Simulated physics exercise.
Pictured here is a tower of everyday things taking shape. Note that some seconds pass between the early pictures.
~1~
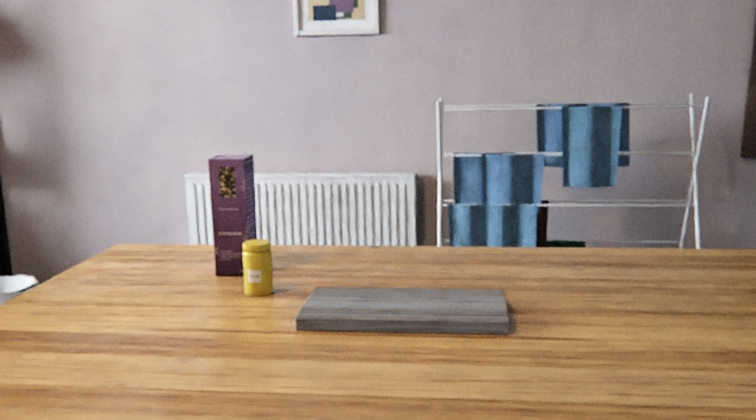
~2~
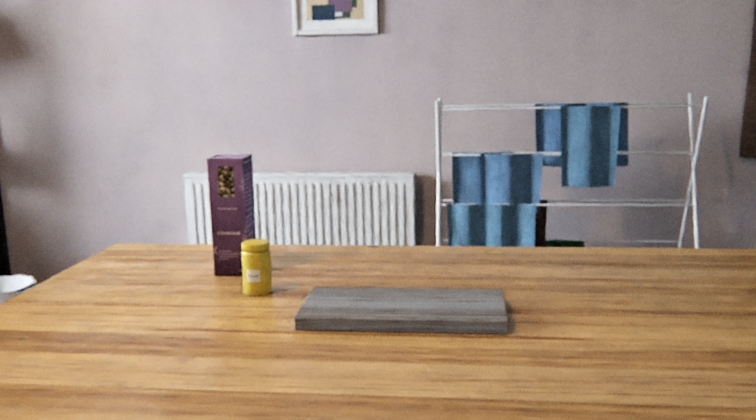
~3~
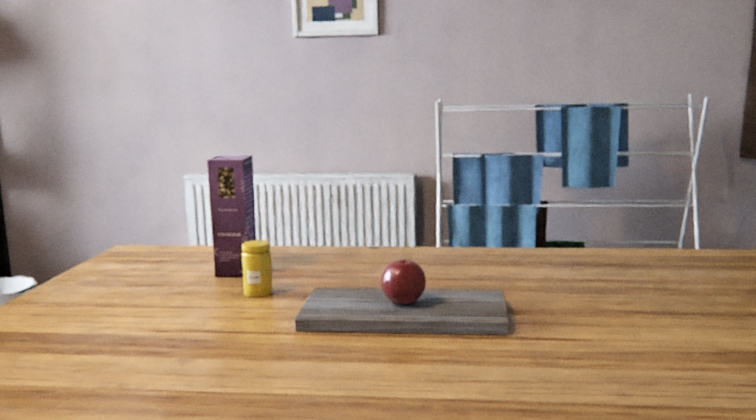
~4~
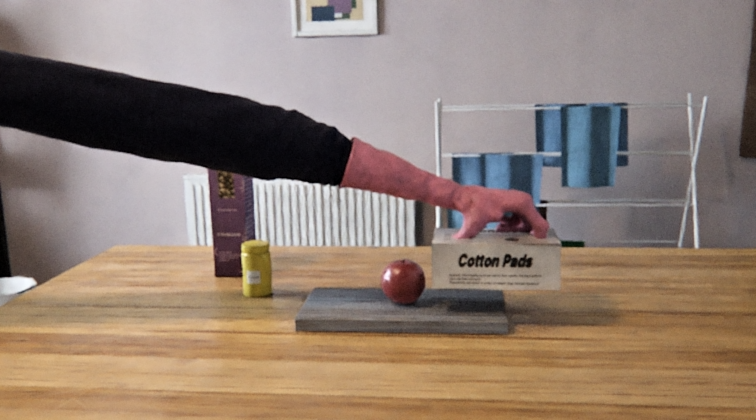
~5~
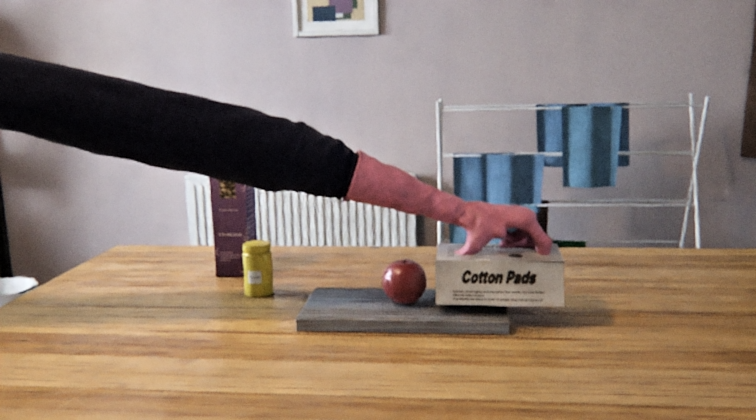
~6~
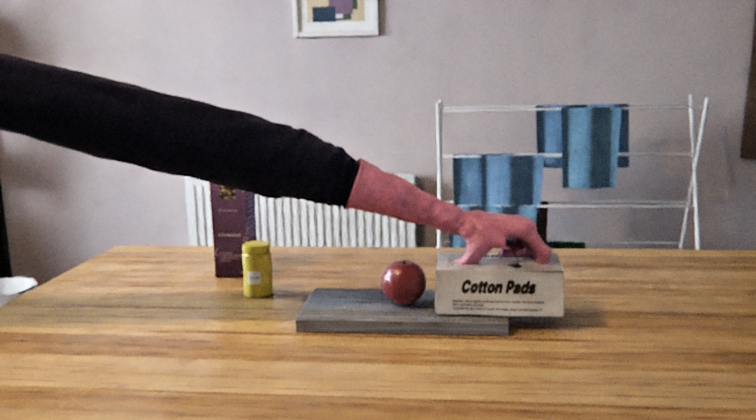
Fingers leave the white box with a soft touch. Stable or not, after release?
It is going to rest securely.
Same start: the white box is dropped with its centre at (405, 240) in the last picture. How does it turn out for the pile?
Topples.
Then, 0.60 s past the last view, nothing moves.
Then, 1.30 s past the last view, white box resting near (498, 283).
Then, 2.00 s past the last view, things are still on the move.
Then, 2.70 s past the last view, as before.
Finally, all 5 still in place. Final places as the last picture's camera would see them, white box near (497, 283). The pile keeps its balance.
